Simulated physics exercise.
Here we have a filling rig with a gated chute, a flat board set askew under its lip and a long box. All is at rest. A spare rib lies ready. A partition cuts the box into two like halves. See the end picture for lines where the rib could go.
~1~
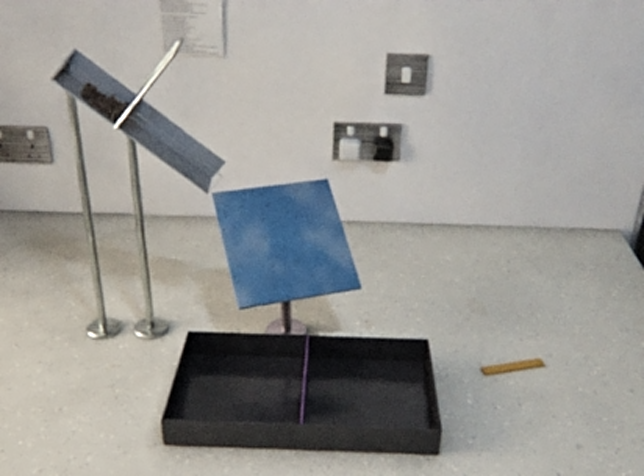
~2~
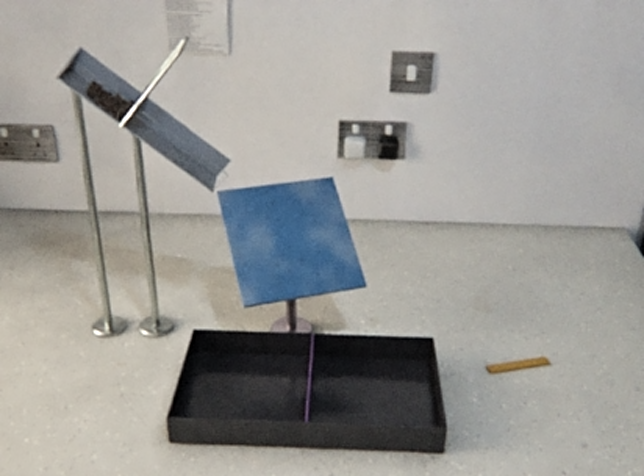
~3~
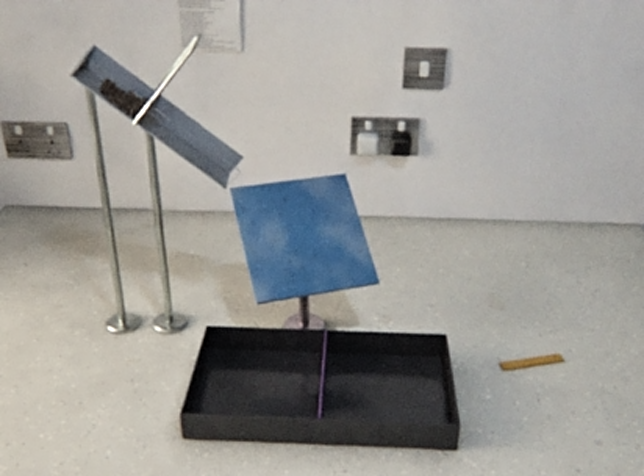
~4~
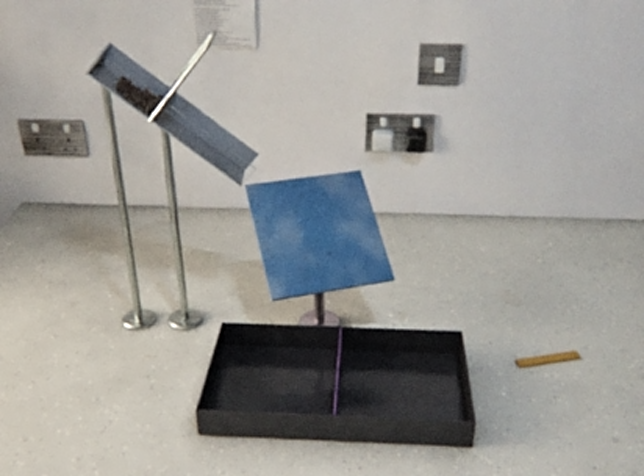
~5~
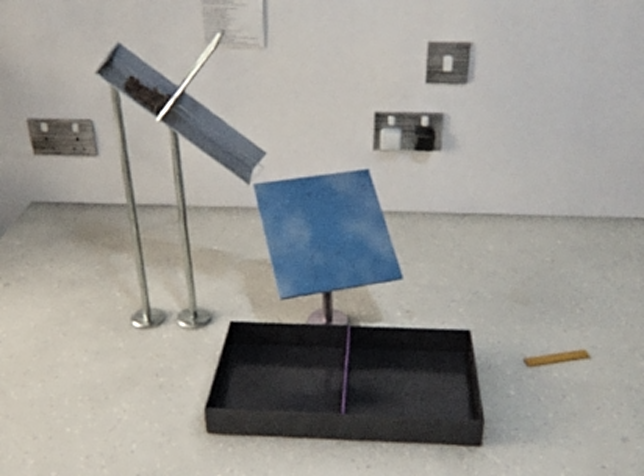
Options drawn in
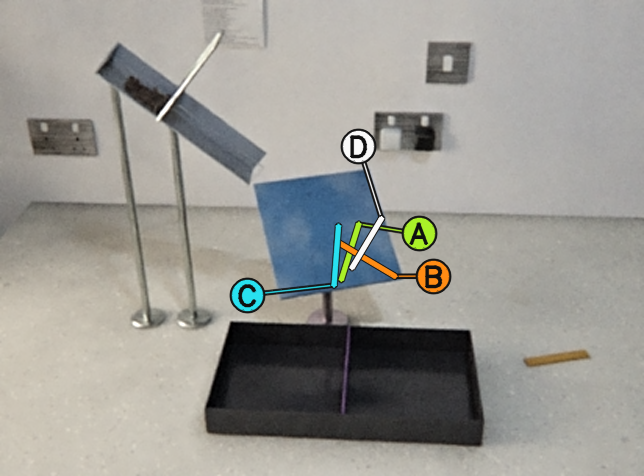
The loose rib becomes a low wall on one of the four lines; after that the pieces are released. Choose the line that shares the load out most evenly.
D works best here.
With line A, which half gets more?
Left.
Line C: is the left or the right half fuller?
Left.
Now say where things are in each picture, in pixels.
In the first frame, load behind the gate at (113, 105), allspice berries; lip of the chute at (210, 186), sloping fairly steeply.
In the second frame, middle of the board at (291, 238), tilted fairly steeply; middle of its low edge at (307, 296); of its high edge at (276, 183).
In the third frame, front corners of the box at (181, 414) and (460, 425); front end of its middle wall at (319, 419); gate still shut at (157, 92).
In the fourth frame, middle of the load at (147, 98); lip at (243, 178).
In the fifth frame, middle of the load at (156, 97); lip at (251, 177).
On the marked copy, line A from (358, 224) to (341, 279); line B from (337, 241) to (394, 276); line C from (338, 226) to (334, 285); line D from (381, 218) to (352, 267).
With A, of what is caught, most in the left half, a small part in the right.
With B, of what is caught, a small part in the left half, nearly all in the right.
With C, of what is caught, most in the left half, a small part in the right.
With D, of what is caught, about a third in the left half, about two thirds in the right.
